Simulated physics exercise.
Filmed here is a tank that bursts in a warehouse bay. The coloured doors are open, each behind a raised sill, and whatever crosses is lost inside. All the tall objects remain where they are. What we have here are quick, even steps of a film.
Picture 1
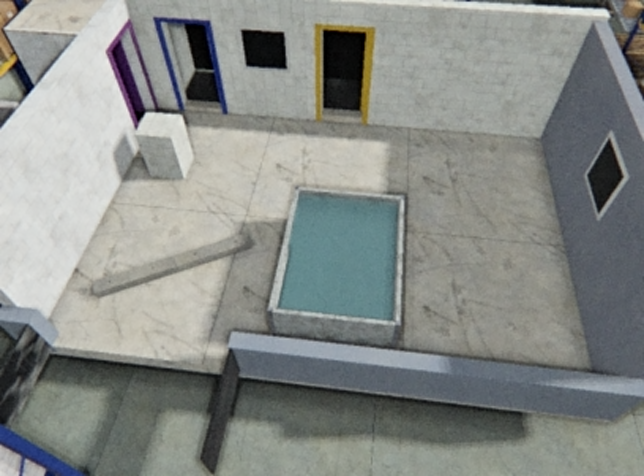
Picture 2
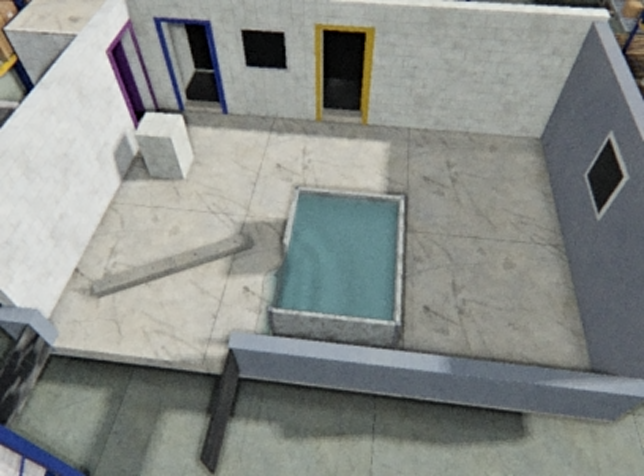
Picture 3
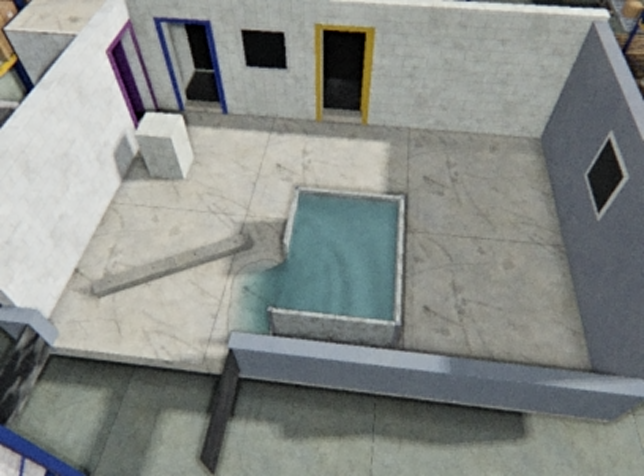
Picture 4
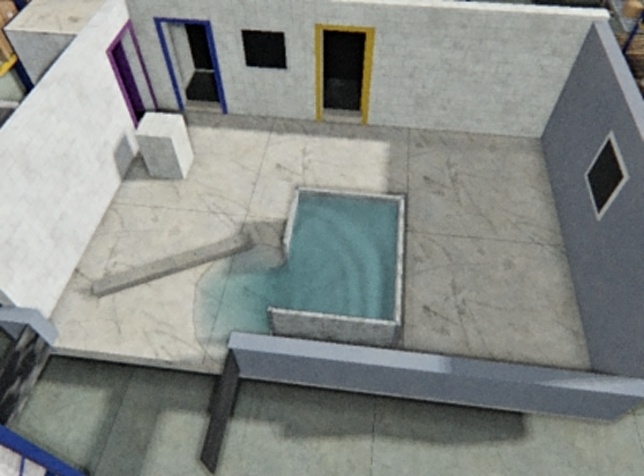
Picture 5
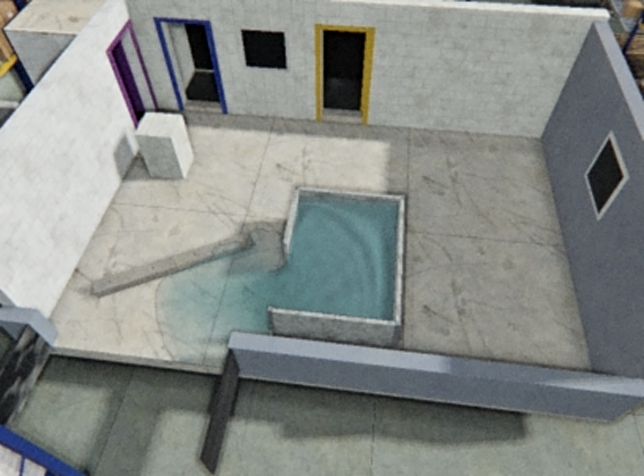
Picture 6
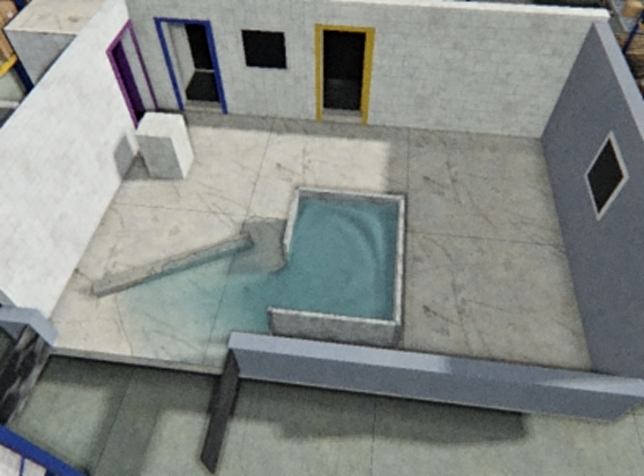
Water in a rectangular tank sits still in a walled bay with purple, blue and yellow doorways, then ripples as the tank's left side opens. It pours out through the gap onto the pale floor, spreading leftward in a thinning sheet along the near side of a low slanted barrier.
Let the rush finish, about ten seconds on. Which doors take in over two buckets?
Door by door: The yellow door does not, the blue door does not, the purple door does not.
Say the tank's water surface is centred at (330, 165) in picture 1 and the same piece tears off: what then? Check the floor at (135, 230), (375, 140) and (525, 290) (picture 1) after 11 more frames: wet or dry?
Soaked, bone-dry, bone-dry.
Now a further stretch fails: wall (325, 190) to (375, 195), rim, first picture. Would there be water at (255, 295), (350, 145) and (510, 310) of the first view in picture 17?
Bone-dry, submerged, bone-dry.
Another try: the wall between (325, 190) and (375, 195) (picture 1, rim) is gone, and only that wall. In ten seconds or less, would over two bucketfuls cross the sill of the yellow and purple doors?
Then: Yellow door floods, purple door goes over.
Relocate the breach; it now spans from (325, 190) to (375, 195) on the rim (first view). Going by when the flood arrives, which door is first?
My answer is the yellow-painted one.
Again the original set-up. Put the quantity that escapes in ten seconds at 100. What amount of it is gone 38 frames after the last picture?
My guess would be around 80 percent.
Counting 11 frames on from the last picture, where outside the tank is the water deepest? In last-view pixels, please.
Roughly at (43, 330).
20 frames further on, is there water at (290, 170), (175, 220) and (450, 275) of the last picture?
First spot spared, second spot submerged, third spot spared.
A moment on, water covers 20 % of the floor; the yellow door not reached, the blue door not reached, the purple door not reached.
Next, water covers 25 % of the floor; the yellow door not reached, the blue door not reached, the purple door not reached.
Then, water covers 30 % of the floor; the yellow door not reached, the blue door not reached, the purple door wet at the sill, nothing in.
Later, water covers 50 % of the floor; the yellow door wet at the sill, nothing in, the blue door under two buckets in, the purple door under two buckets in.
In the end, water covers 70 % of the floor; the yellow door wet at the sill, nothing in, the blue door under two buckets in, the purple door under two buckets in.
